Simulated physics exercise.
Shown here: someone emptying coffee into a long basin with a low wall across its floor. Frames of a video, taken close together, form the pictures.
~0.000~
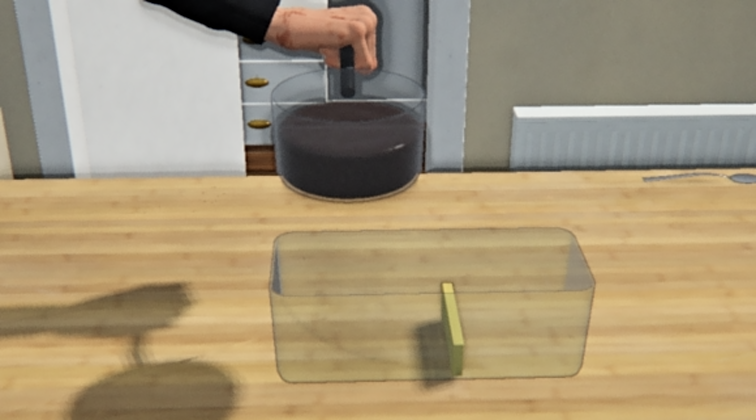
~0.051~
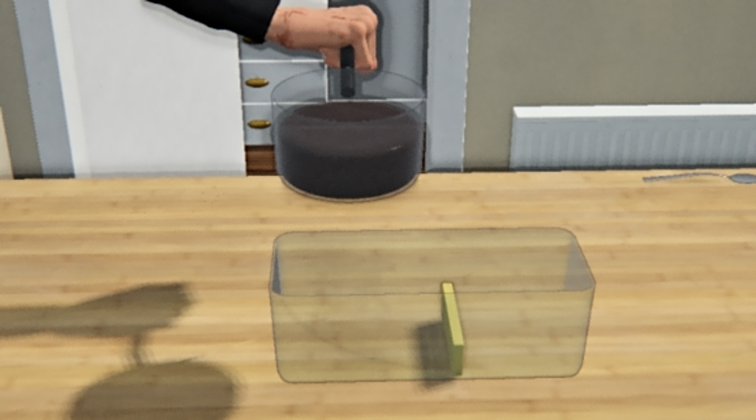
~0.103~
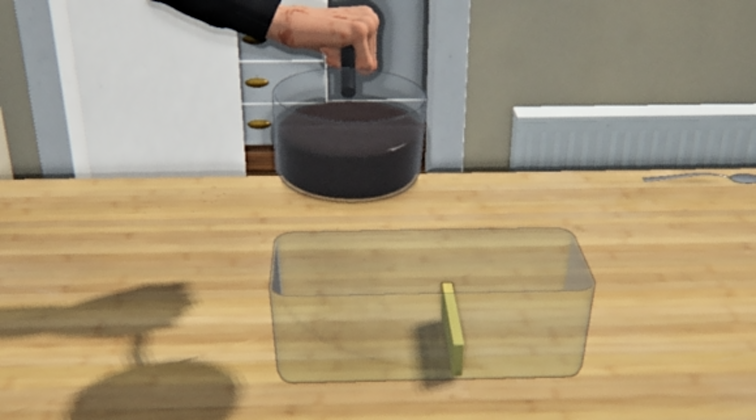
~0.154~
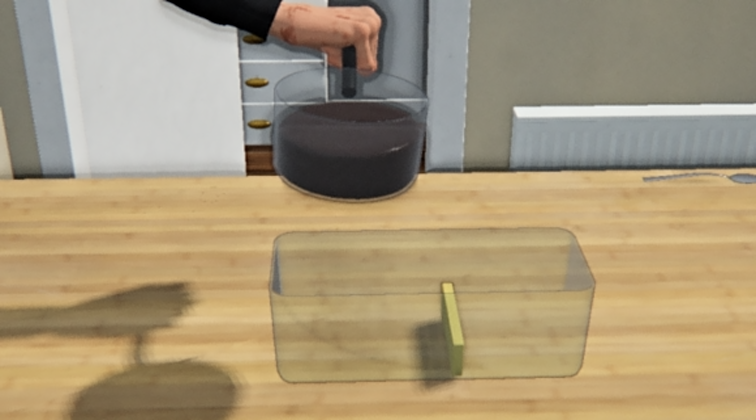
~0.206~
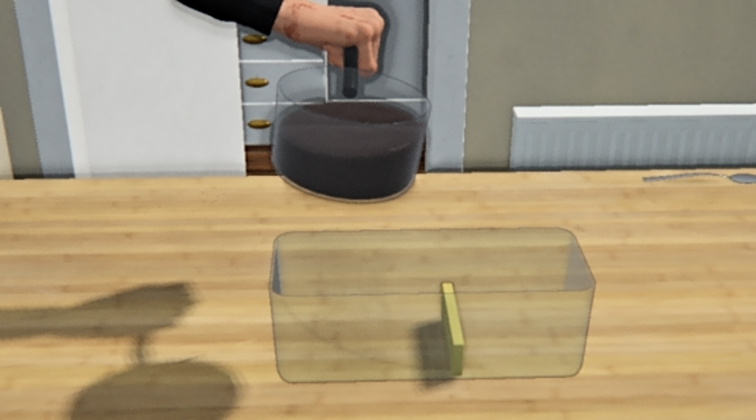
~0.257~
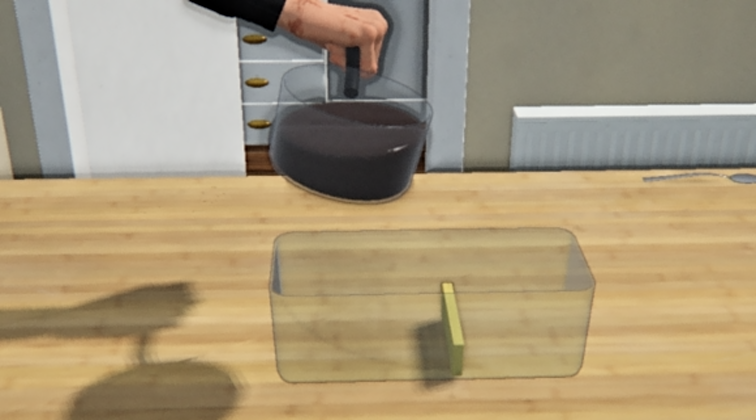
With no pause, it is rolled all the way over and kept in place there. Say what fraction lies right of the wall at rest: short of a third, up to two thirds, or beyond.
The quantity right of the wall will come in at one third to two thirds.
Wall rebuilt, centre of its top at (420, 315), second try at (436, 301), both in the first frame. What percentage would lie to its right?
In order, some 80 and 75 in a hundred.
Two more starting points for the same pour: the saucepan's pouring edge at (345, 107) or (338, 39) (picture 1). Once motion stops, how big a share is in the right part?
In order: Close to 10 and 5 percent.
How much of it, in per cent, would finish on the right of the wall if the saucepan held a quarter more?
About 60 percent.
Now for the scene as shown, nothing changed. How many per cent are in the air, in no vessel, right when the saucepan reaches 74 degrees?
Around 30 %.
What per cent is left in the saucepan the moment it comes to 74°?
It works out to close to 65 percent.
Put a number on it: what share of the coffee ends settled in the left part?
Roughly 40 per cent.
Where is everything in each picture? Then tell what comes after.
In the first frame, tilt 0°; pouring edge (424, 95); surface from (277, 126) to (420, 124); the long basin's rim runs from (273, 265) to (584, 259); the wall's top is at (452, 314).
In the second frame, tilt 1°; pouring edge (425, 95); surface from (277, 126) to (420, 124).
In the third frame, tilt 2°; pouring edge (426, 97); surface from (278, 125) to (420, 124).
In the fourth frame, tilt 5°; pouring edge (427, 101); surface from (277, 126) to (421, 125).
In the fifth frame, tilt 9°; pouring edge (429, 106); surface from (277, 125) to (422, 125).
In the sixth frame, tilt 13°; pouring edge (431, 112); surface from (277, 124) to (423, 126).
A moment on, the saucepan is tipped part way and 63 per cent is still to pour, 1 is left of the wall and 6 right of it.
Next, the saucepan is tipped right over and 8 per cent is still to pour, 20 is left of the wall and 61 right of it.
Then the saucepan is tipped right over and 0 per cent is still to pour, 39 is left of the wall and 60 right of it.
Later the saucepan is tipped right over and 0 per cent is still to pour, 39 is left of the wall and 60 right of it.
In the end 39 per cent lies left of the wall, 60 right of it and 1 outside.
